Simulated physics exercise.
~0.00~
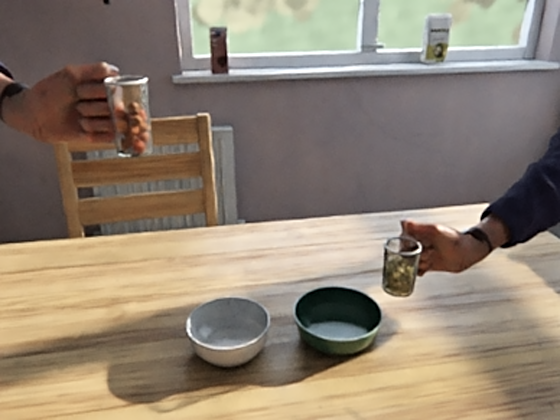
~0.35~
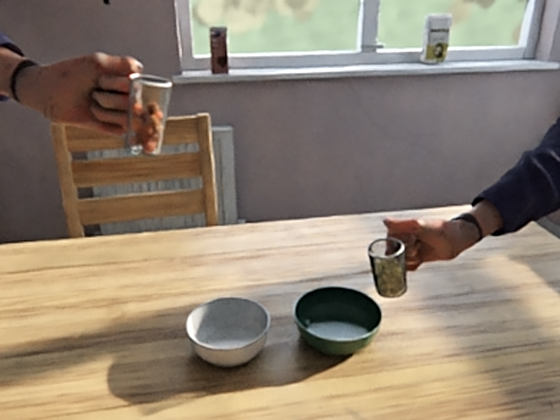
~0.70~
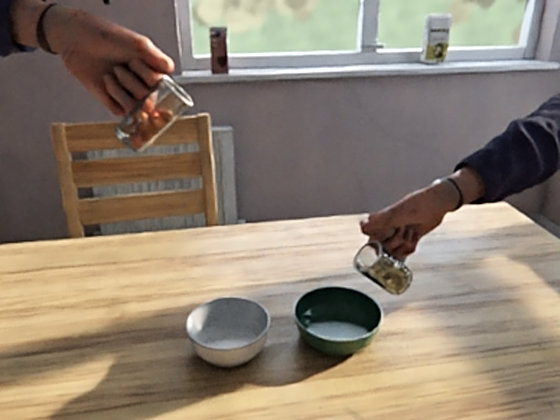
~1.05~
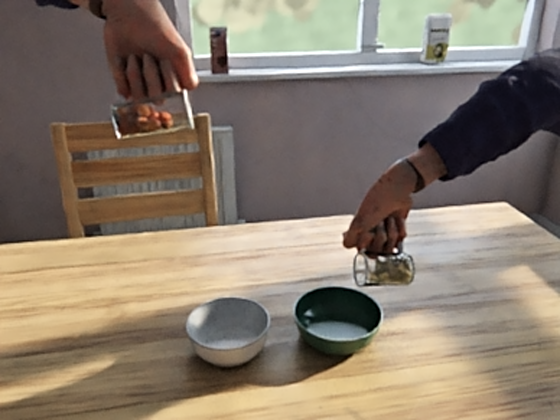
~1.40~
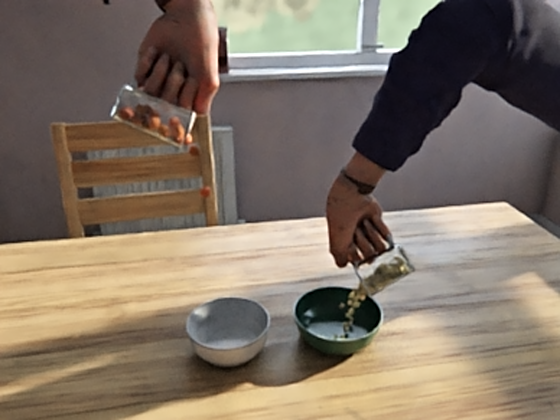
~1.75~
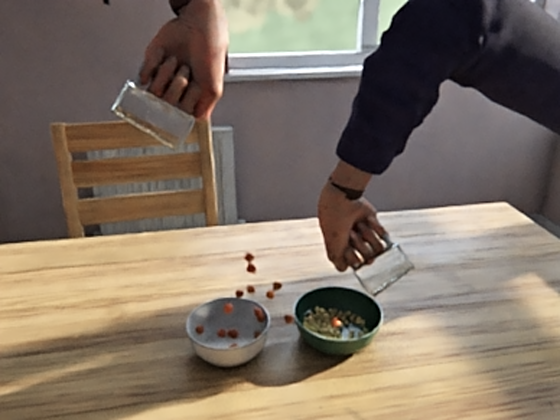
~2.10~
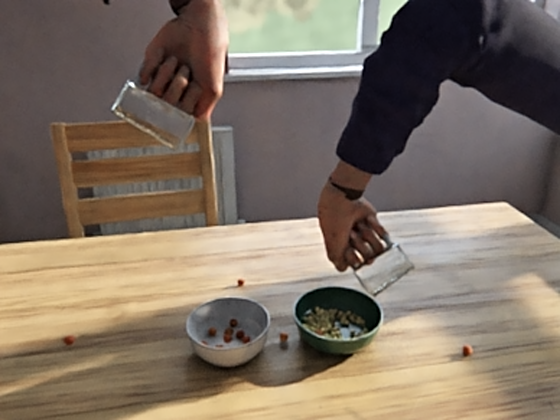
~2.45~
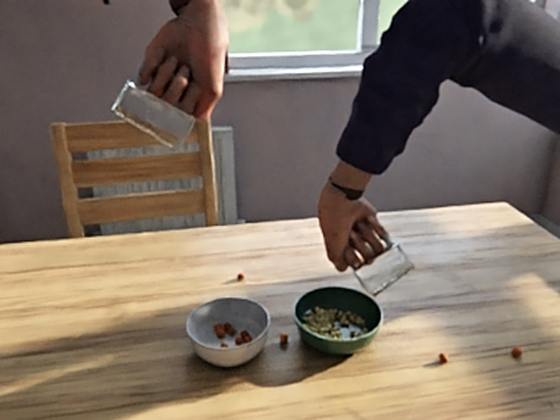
At a wooden table by a window, two hands tipped small glass cups over two bowls, and the right one's pale bits all landed in the green bowl, while several reddish pieces from the higher left cup missed the whitish bowl and scattered across the tabletop.
